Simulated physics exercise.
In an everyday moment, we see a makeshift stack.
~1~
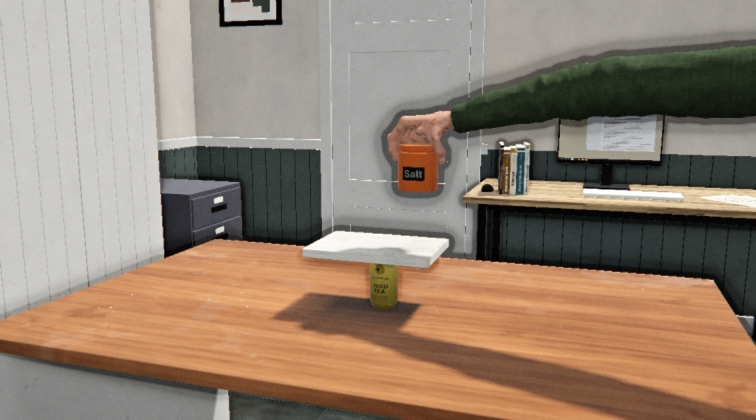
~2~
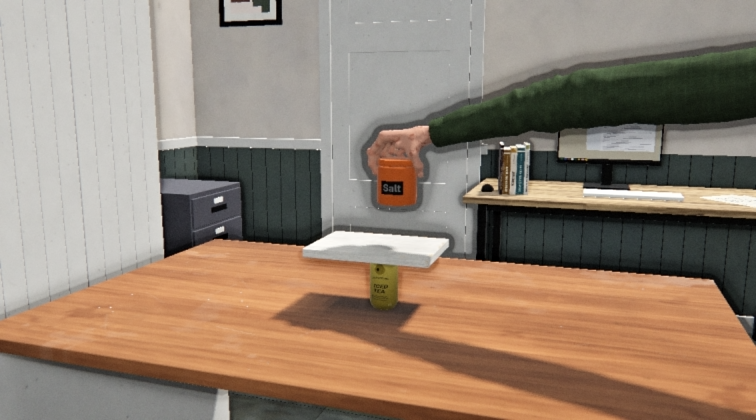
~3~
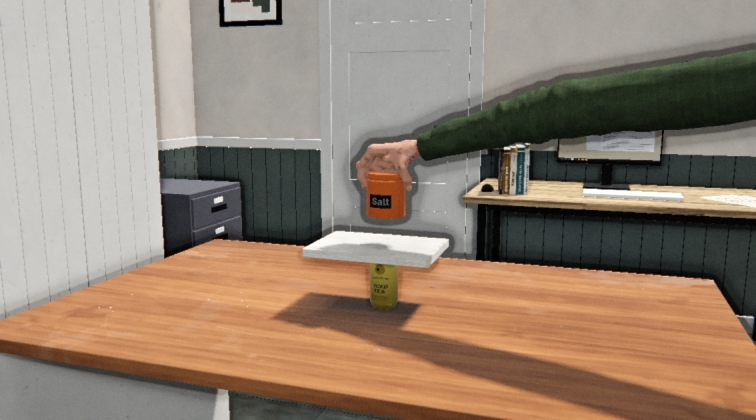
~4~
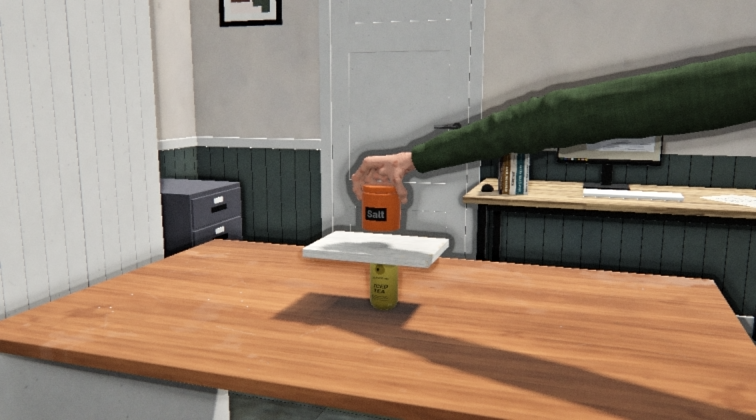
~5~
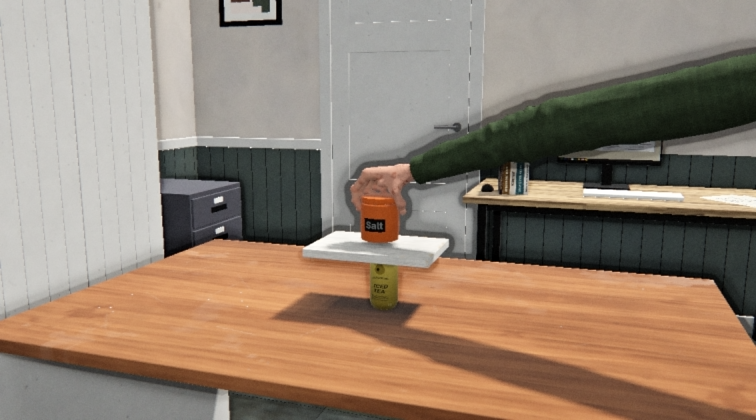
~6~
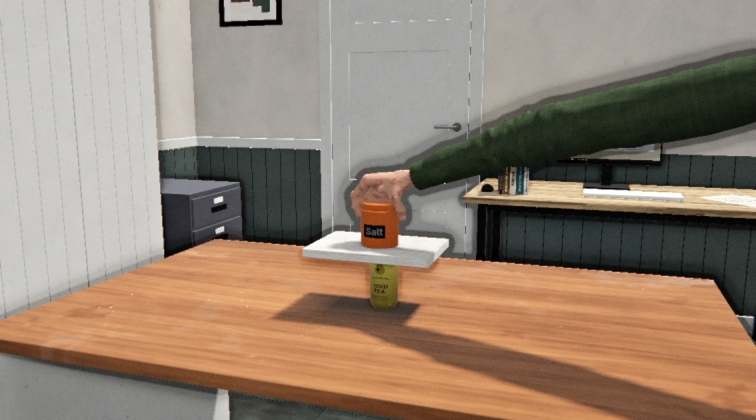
At a wooden table, a hand lowers an orange salt jar onto a white board atop a can.
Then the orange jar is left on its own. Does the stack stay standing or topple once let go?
It stays standing.
Then, 0.20 s after the last picture, nothing has stirred.
Then, 0.40 s after the last picture, orange jar resting near (380, 224).
At rest, all 3 in place. Seen from the same camera at the end, orange jar near (380, 224). The stack holds.
